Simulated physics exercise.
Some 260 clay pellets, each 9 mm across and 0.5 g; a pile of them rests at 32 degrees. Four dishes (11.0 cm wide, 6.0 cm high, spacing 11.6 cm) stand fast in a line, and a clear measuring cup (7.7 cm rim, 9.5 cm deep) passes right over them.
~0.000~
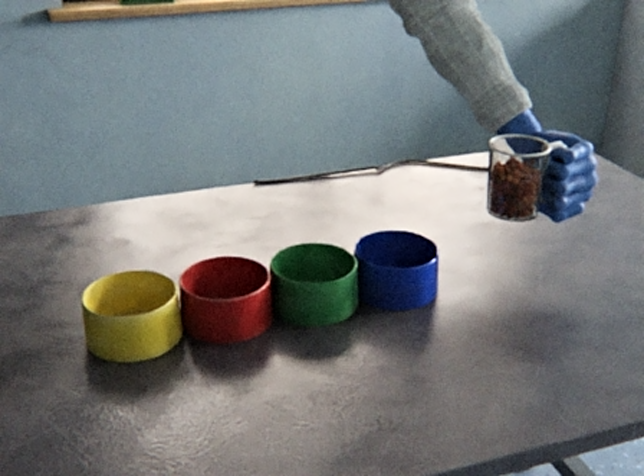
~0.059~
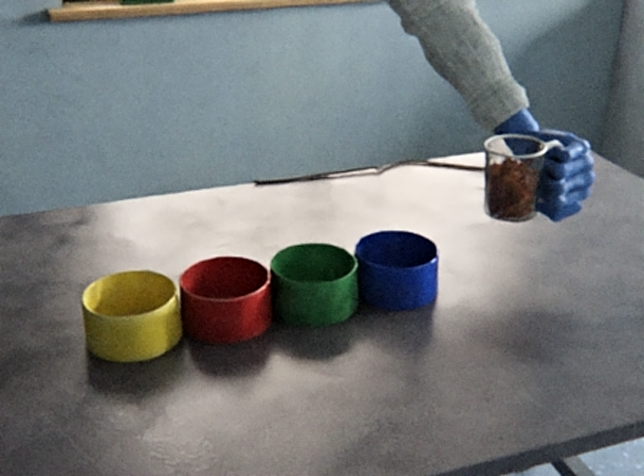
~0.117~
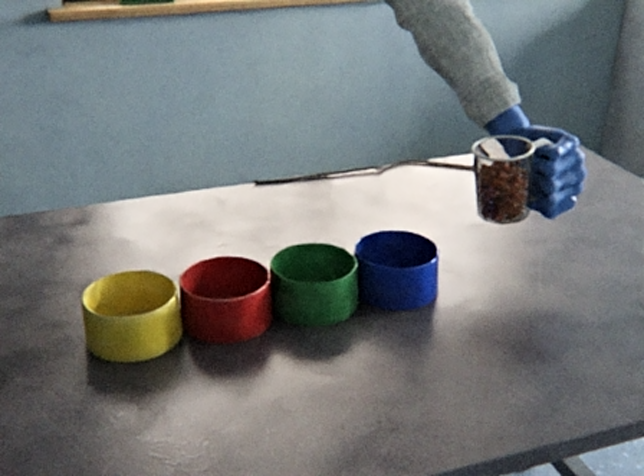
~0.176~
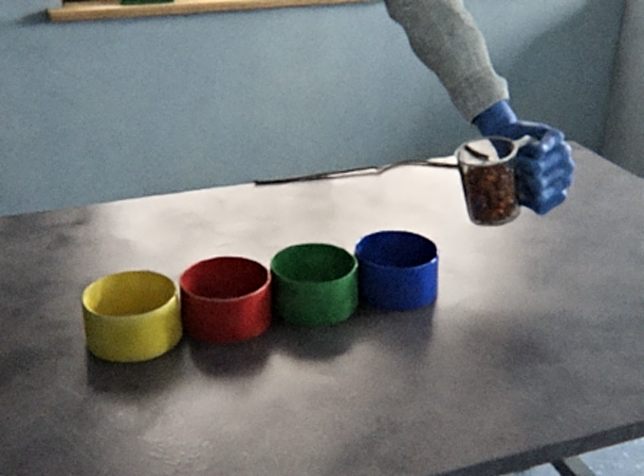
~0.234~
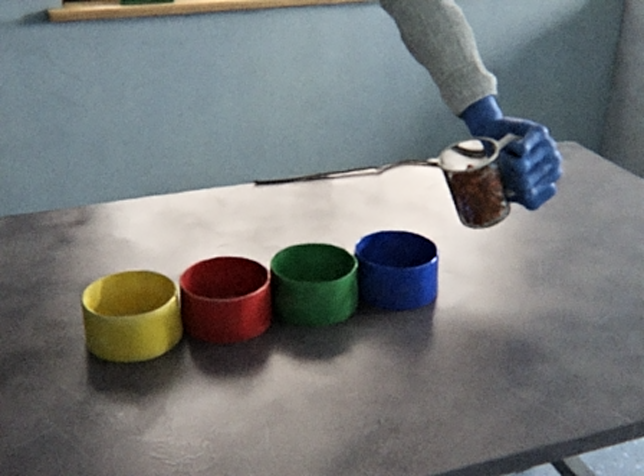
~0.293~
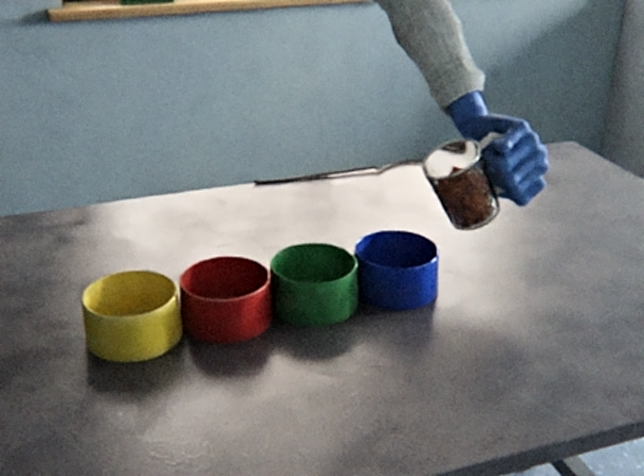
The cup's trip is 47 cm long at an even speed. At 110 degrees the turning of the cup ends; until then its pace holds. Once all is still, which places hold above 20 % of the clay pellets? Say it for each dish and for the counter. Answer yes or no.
Red dish: Yes; blue dish: No; green dish: No; yellow dish: Yes; on the counter: No.
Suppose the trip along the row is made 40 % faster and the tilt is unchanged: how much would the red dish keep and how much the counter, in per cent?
In that case red 0, counter 0.
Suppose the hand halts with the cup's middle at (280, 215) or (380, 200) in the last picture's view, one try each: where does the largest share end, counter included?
Most goes to: Red, then green.
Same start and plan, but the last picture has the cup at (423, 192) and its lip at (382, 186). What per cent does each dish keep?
Red 0, blue 0, green 0, yellow 90.
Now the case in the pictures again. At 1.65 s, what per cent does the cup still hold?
Some 5 per cent of the load.
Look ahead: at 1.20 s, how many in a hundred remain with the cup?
About 55 per cent.
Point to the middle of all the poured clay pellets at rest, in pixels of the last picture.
Around (140, 323).
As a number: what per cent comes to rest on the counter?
Roughly 5 per cent.
Then, at 0.84 s, tilt 92 degrees; cup holds 100 %.
Then, at 1.20 s, tilt 110 degrees; cup holds 55 %, red 40 %.
After 1.65 s, tilt 110 degrees; cup holds 5 %, red 35 %, yellow 55 %.
At rest (2.5 s), red 35 %, blue 0 %, green 0 %, yellow 60 %, counter 5 %.
